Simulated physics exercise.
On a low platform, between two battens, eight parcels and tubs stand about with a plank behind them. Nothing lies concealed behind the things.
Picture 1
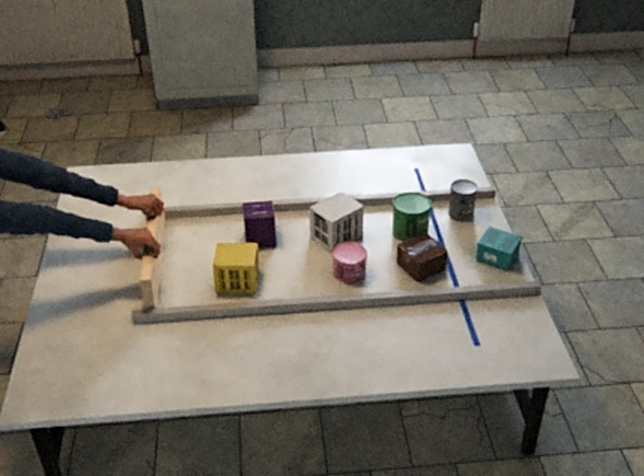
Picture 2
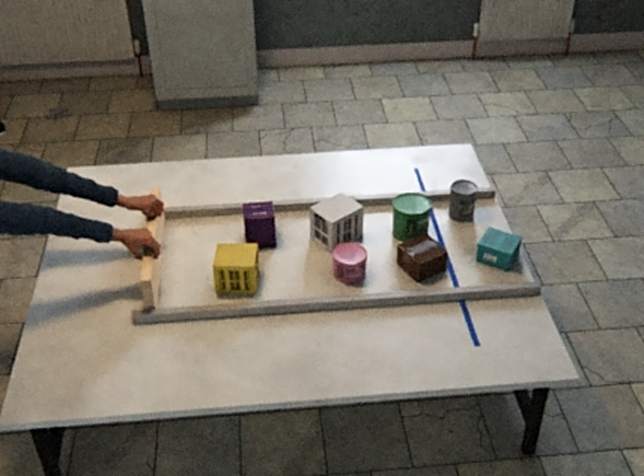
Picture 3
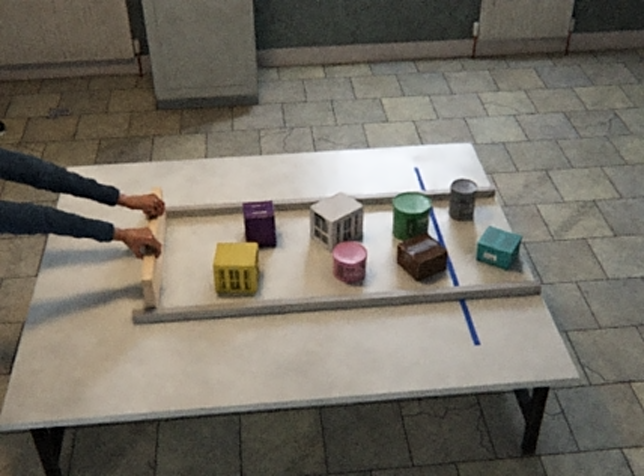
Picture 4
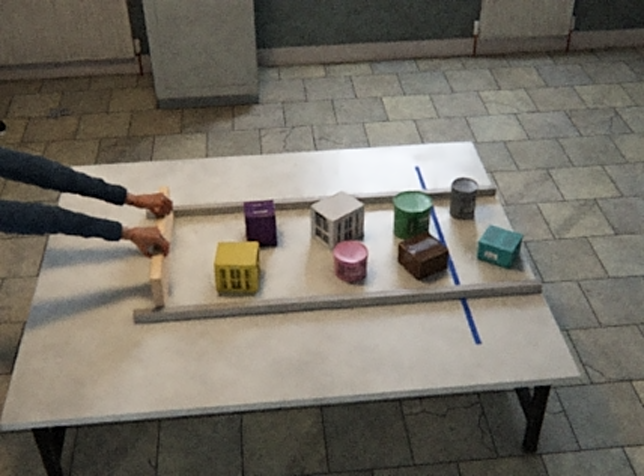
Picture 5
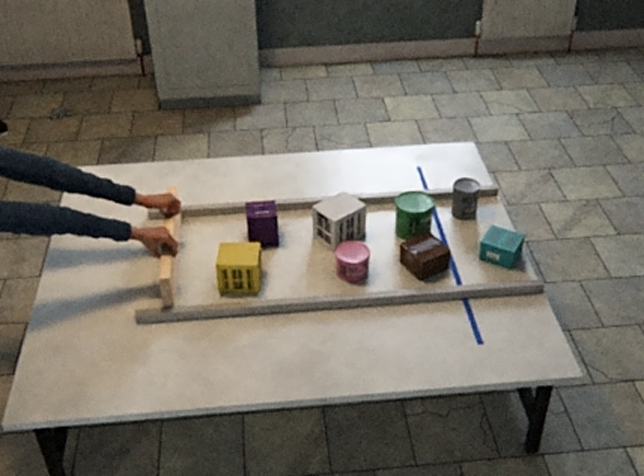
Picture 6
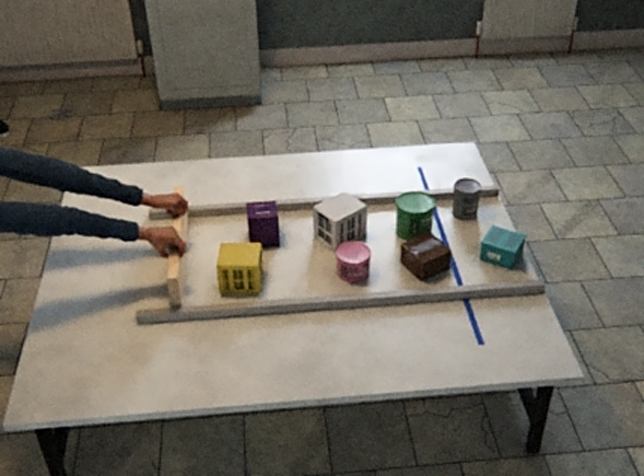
Wooden plank edging slightly right between two battens, pushed by two hands, toward colourful boxes and tubs standing almost still.
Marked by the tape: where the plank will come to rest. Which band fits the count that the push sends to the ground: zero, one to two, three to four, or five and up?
The band is three to four.
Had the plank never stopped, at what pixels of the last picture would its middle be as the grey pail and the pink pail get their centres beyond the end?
For the grey pail at (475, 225), for the pink pail at (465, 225).
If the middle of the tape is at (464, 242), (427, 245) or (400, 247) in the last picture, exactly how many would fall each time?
Try by try, 3, 1 and 1.
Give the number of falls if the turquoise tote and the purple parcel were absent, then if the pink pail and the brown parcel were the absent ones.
The first removal gives 1, the second gives 1.
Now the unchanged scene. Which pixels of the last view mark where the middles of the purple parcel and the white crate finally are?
For the purple parcel it's (455, 209), and for the white crate it's (495, 220).
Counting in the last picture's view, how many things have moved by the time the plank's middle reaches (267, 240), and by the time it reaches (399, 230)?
The first count is 2, and then it's 7.
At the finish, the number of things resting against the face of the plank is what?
All in all, 2.
Soon after, none off yet; turquoise tote at rest near (502, 247); grey pail at rest near (466, 200); brown parcel at rest near (426, 256).
Then, none off yet; turquoise tote at rest near (502, 247); grey pail at rest near (466, 200); brown parcel moved about its own width near (454, 255).
By the end, the number that fall off is three or four; fallen, green pail, brown parcel and turquoise tote.
